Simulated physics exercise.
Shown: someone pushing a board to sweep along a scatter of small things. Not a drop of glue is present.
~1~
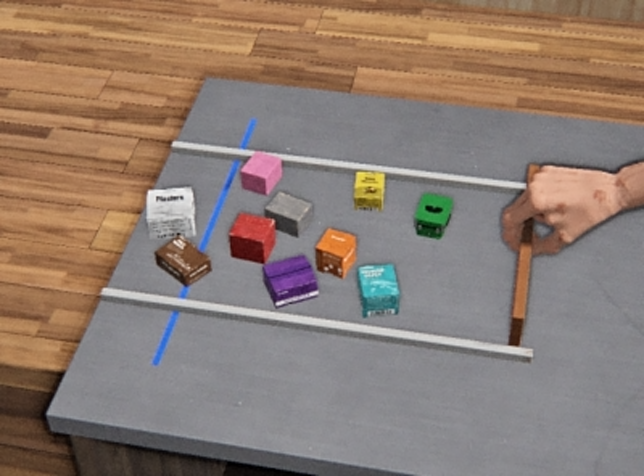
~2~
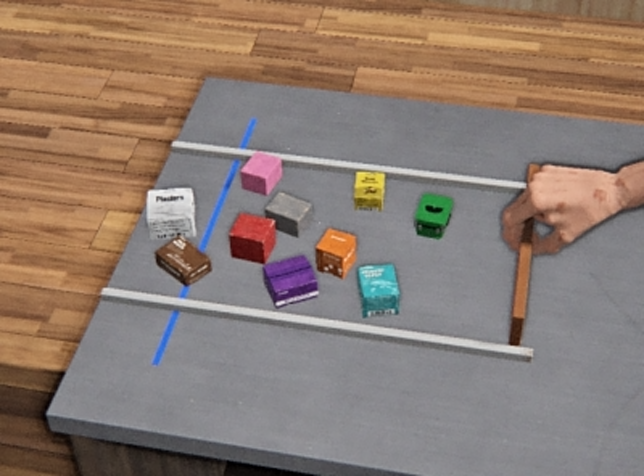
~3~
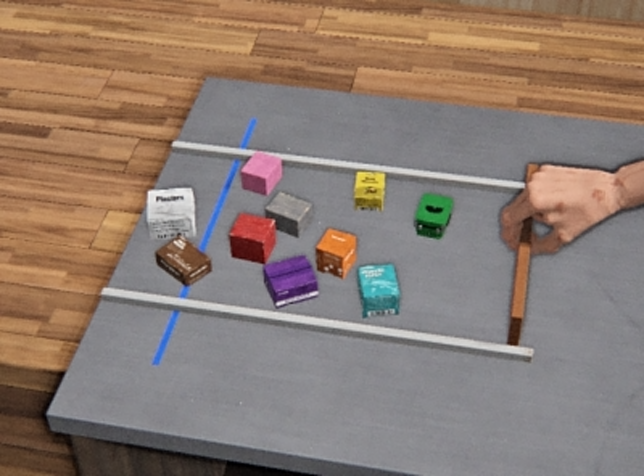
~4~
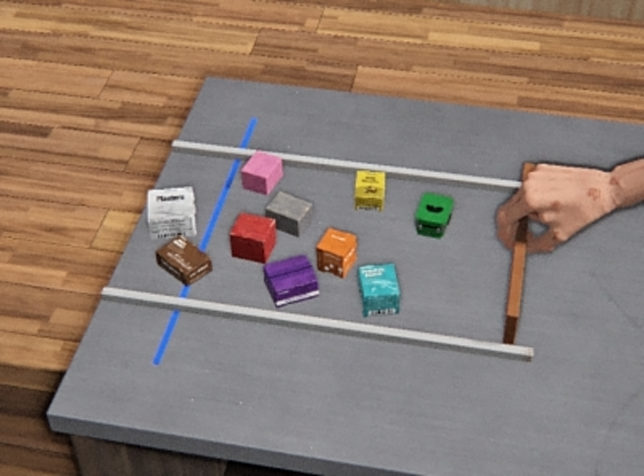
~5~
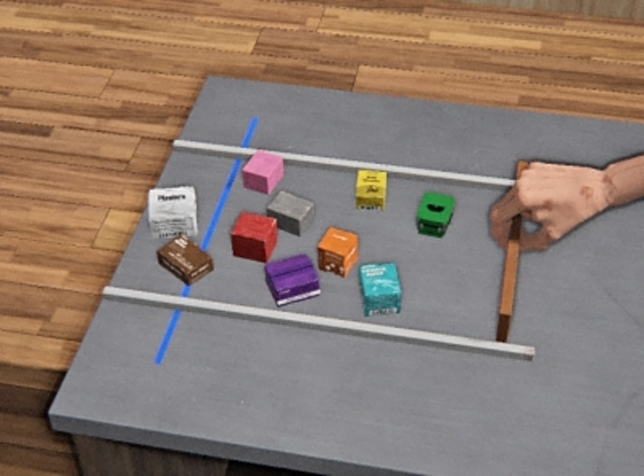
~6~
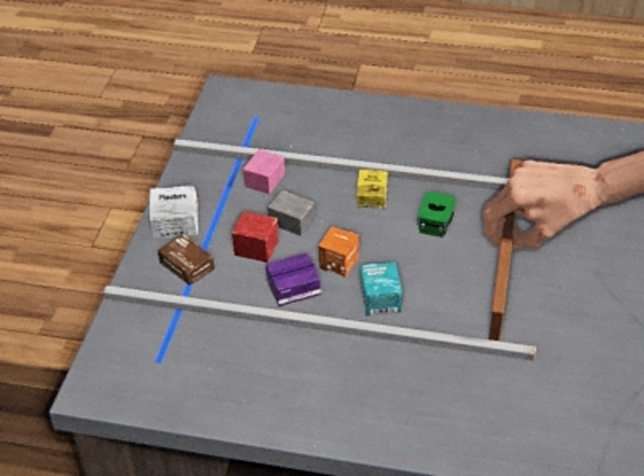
On a grey tabletop over a wood-plank floor, seen from above at an angle, two pale rails run across with a blue tape line at the left. Between them lie white, brown, pink, red, grey, purple, orange, yellow, turquoise and green boxes and blocks. From the right, a hand holds a brown board upright and slides it slightly left, not touching the still objects, while the view barely shifts.
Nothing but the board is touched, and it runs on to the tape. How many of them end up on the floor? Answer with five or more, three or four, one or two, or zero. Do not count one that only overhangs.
The count that falls is one or two.
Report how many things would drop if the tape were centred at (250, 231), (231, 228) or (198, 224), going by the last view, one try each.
Respectively, 0, 1 and 2.
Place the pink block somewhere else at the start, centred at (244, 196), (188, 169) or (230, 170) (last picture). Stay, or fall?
Going through the places in order, it keeps its spot, it keeps its spot, and it keeps its spot.
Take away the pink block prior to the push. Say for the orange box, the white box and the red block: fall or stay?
Orange box: Still there. White box: Over the edge. Red block: Still there.
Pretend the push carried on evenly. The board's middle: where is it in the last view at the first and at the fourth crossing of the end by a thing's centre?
At (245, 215) for the first, at (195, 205) for the fourth.
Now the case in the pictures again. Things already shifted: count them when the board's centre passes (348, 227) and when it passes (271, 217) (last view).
By then 5, and later 9.
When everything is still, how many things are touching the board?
That makes 4.
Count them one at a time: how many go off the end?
Total count: 2.
Soon after, none off yet; white box at rest near (174, 212); brown box at rest near (186, 259); pink block at rest near (264, 172).
Then, none off yet; white box at rest near (174, 212); brown box moving near (180, 259); pink block moving near (258, 170).
At rest, the number that fall off is one or two; fallen, brown box and white box.
